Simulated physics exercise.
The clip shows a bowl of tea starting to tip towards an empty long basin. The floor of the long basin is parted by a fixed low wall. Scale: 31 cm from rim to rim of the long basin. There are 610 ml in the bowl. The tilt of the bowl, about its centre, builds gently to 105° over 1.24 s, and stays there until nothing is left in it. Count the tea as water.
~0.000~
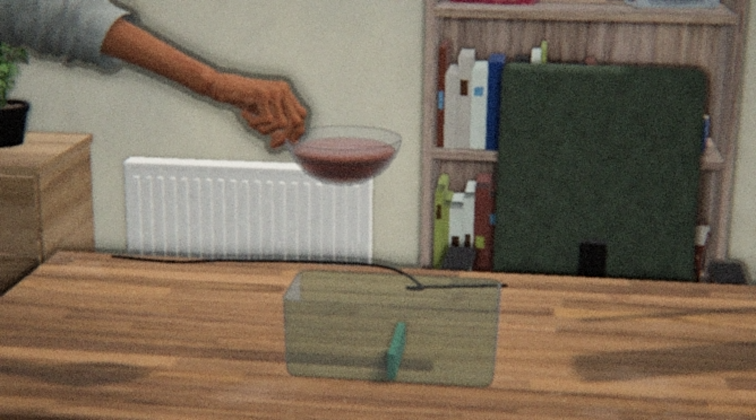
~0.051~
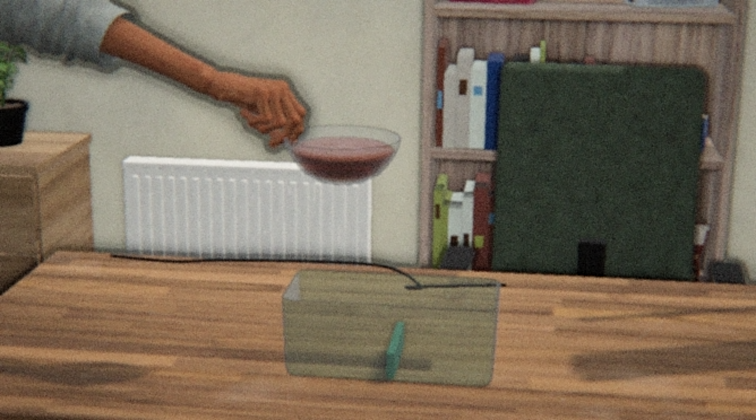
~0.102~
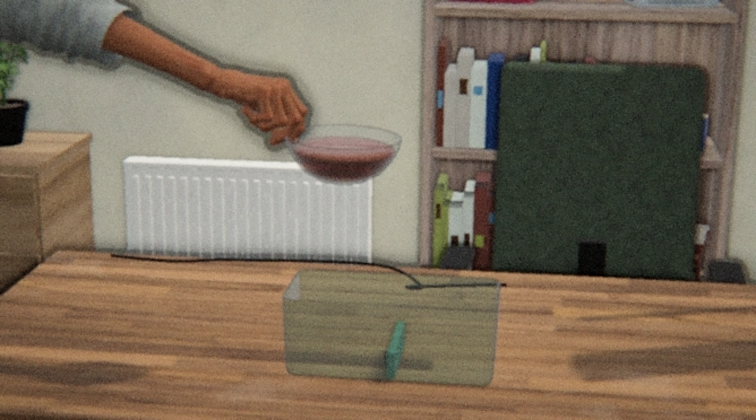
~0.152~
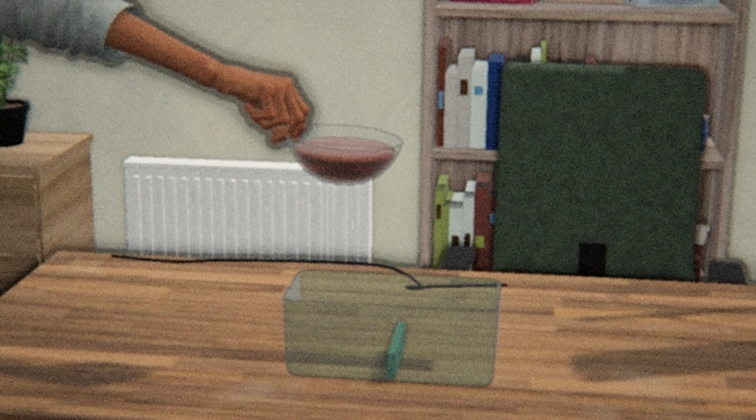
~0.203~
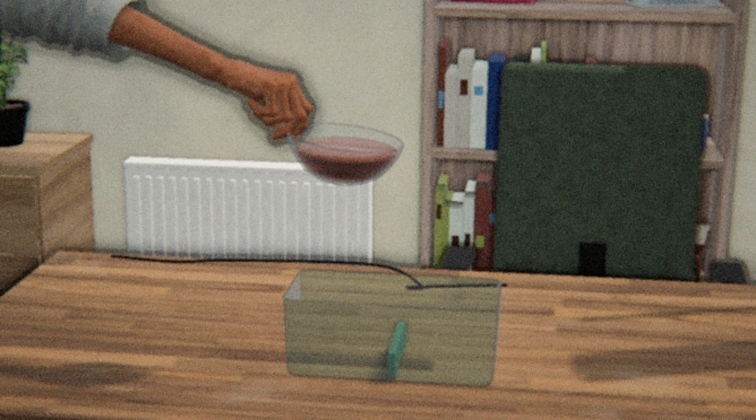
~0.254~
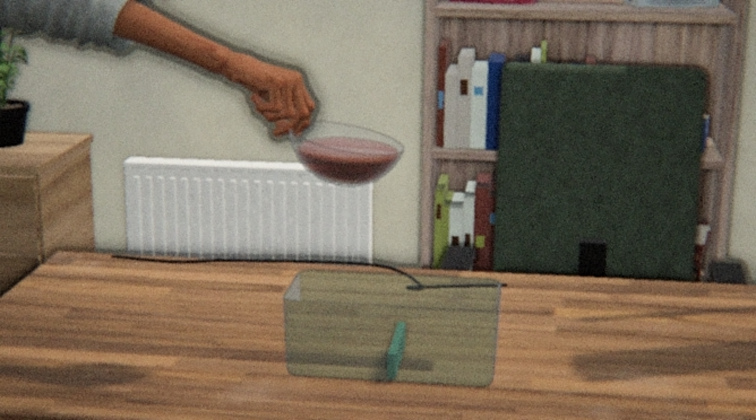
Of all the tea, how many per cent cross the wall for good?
Roughly 91 per cent is past the wall.
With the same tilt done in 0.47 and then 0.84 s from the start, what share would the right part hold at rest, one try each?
In turn about 65 and 80 per cent.
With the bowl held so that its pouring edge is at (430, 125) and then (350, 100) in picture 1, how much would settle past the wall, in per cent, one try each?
First 75, then 65 per cent.
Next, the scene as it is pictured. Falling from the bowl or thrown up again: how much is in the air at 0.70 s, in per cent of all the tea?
Some 46 per cent.
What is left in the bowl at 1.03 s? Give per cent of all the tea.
Near 0 in a hundred.
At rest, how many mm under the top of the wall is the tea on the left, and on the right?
Left about 38 mm, right about 12 mm.
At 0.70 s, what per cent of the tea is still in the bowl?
Near 36 in a hundred.
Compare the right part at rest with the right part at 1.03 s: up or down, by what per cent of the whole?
The share moves up, by some 2 per cent.
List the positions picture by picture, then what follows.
In the first frame, tilt 0°; pouring edge (401, 141); surface from (292, 145) to (397, 150); the long basin's rim runs from (291, 286) to (499, 296); the wall's top is at (397, 339).
In the second frame, tilt 0°; pouring edge (400, 141); surface from (291, 145) to (396, 149).
In the third frame, tilt 2°; pouring edge (401, 142); surface from (293, 144) to (396, 149).
In the fourth frame, tilt 4°; pouring edge (402, 144); surface from (294, 144) to (397, 151).
In the fifth frame, tilt 7°; pouring edge (403, 147); surface from (295, 144) to (399, 152).
In the sixth frame, tilt 11°; pouring edge (403, 151); surface from (297, 144) to (400, 153).
Then, 0.70 s in, the tilt is 63° and 35 per cent is still to pour, 0 is left of the wall and 19 right of it.
Then, 1.03 s in, the tilt is 98° and 0 per cent is still to pour, 5 is left of the wall and 89 right of it.
Then, 1.37 s in, the tilt is 105° and 0 per cent is still to pour, 8 is left of the wall and 91 right of it.
Then, 1.74 s in, the tilt is 105° and 0 per cent is still to pour, 8 is left of the wall and 91 right of it.
Finally, 8 per cent lies left of the wall, 91 right of it and 1 outside.
